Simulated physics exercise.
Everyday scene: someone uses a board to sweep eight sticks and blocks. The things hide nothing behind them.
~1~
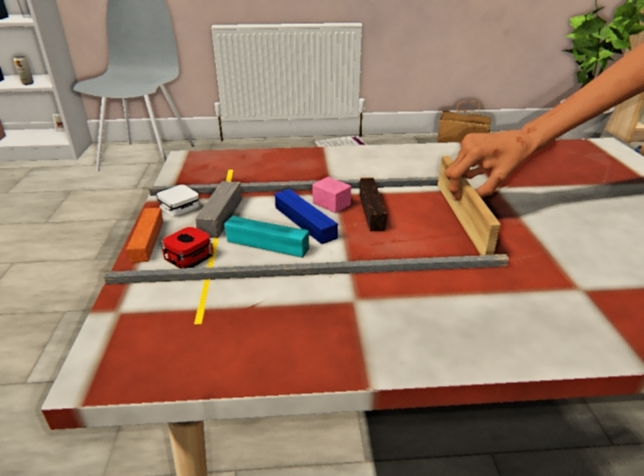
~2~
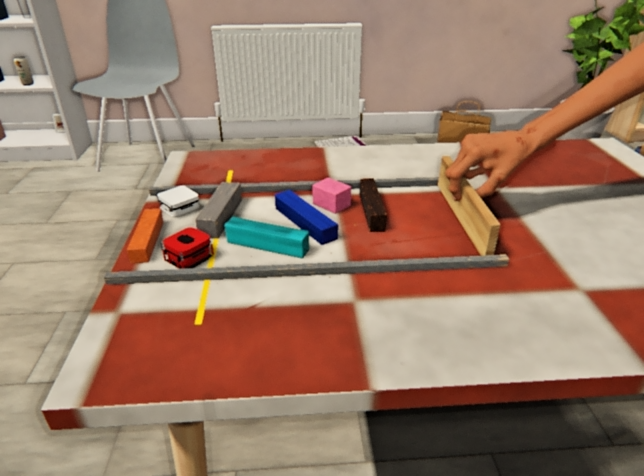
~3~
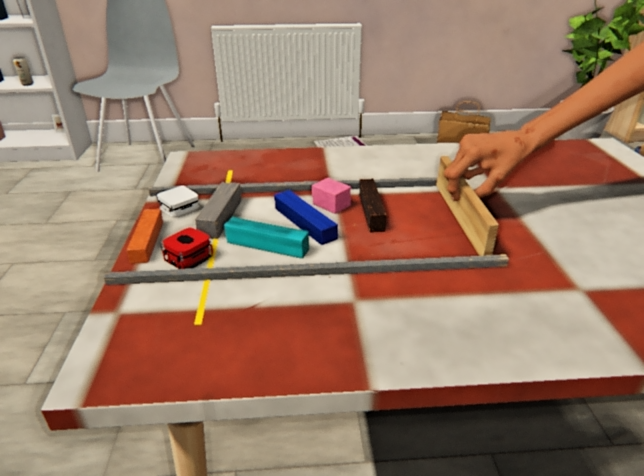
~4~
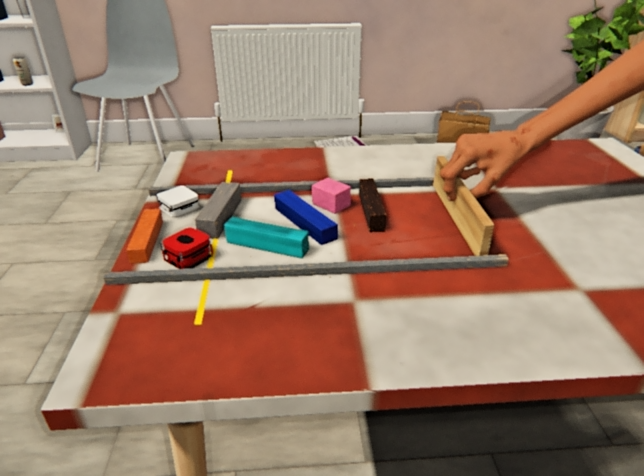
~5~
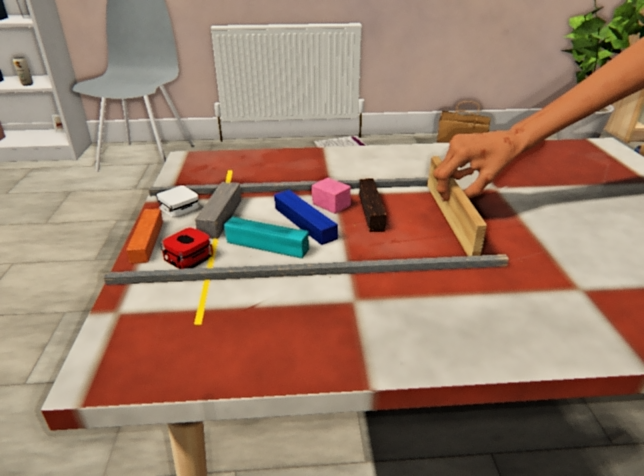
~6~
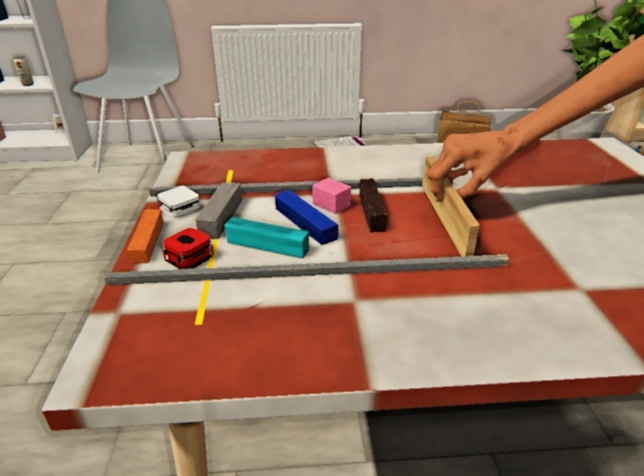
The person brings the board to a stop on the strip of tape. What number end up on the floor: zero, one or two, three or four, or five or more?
You'd see one or two pieces leave the end and fall.
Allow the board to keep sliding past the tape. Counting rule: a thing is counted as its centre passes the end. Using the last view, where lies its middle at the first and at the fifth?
About (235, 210), then (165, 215).
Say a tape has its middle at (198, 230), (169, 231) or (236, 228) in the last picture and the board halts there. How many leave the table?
Respectively 3, 4 and 0.
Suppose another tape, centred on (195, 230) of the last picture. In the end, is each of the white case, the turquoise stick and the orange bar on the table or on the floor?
The white case goes over; the turquoise stick remains up; the orange bar tumbles off.
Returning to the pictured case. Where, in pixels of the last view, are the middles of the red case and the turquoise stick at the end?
You'll see the red case at (141, 255), with the turquoise stick at (173, 247).
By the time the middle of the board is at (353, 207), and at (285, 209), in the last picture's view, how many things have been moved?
At first I count 2, and then 5.
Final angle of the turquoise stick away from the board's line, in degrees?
Angle: Around 50°.
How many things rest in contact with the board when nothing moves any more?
All in all, 2.
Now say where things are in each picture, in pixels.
In the first frame, orange bar (147, 234); white case (179, 202); red case (188, 249); board (465, 202); tape (218, 228).
In the second frame, white case (179, 202); pink block (332, 195).
In the third frame, red case (188, 249); board (463, 203).
In the fourth frame, orange bar (146, 235); grey bar (220, 209).
In the fifth frame, white case (179, 202); blue stick (304, 216).
In the sixth frame, orange bar (147, 235); white case (179, 203); red case (188, 249); board (447, 203); tape (219, 229).
A little later, none off yet; orange bar at rest near (147, 235); white case at rest near (179, 203); red case at rest near (188, 249).
When it is over, the number that fall off is one or two; down, white case and orange bar.
